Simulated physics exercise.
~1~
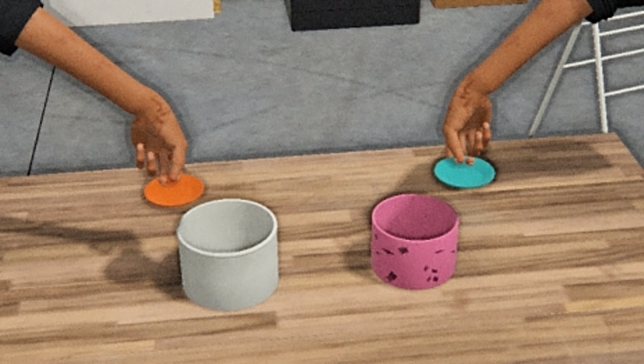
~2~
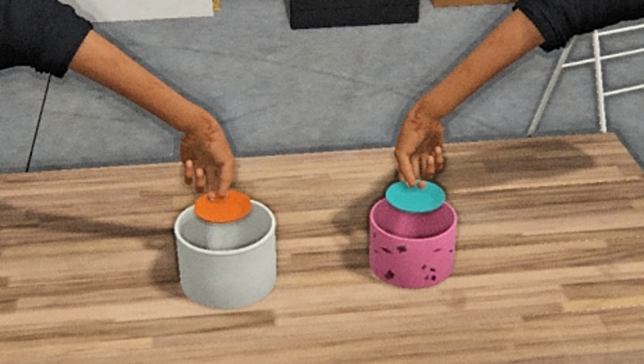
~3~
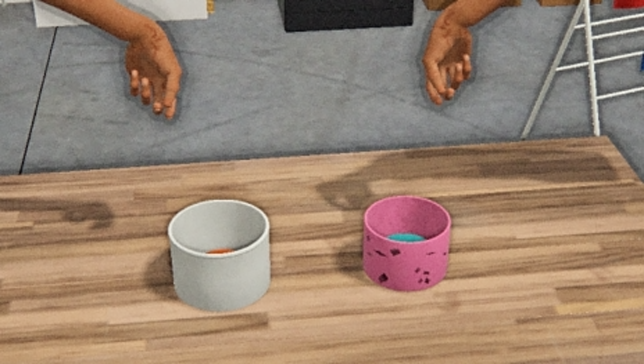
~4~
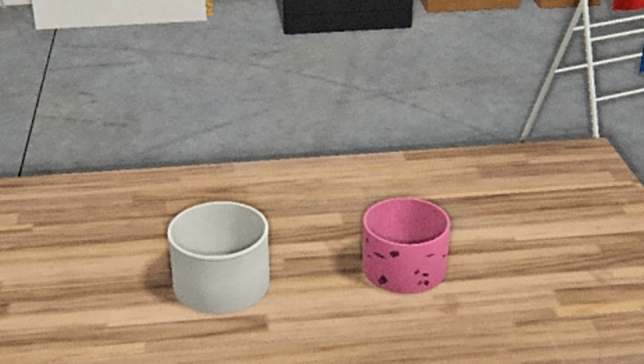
On a wooden tabletop above a grey floor, a pale grey container stands at left and a speckled pink one at right, both open at the top. Two hands reach in from behind, the left one holding a flat orange disc and the right one a turquoise disc. They carry the discs inward until each hovers over its nearer container. Both hands let go and draw back, and the discs drop inside, still partly showing within the rims. Finally the hands are gone, and the two containers stand where they were, with neither disc visible.
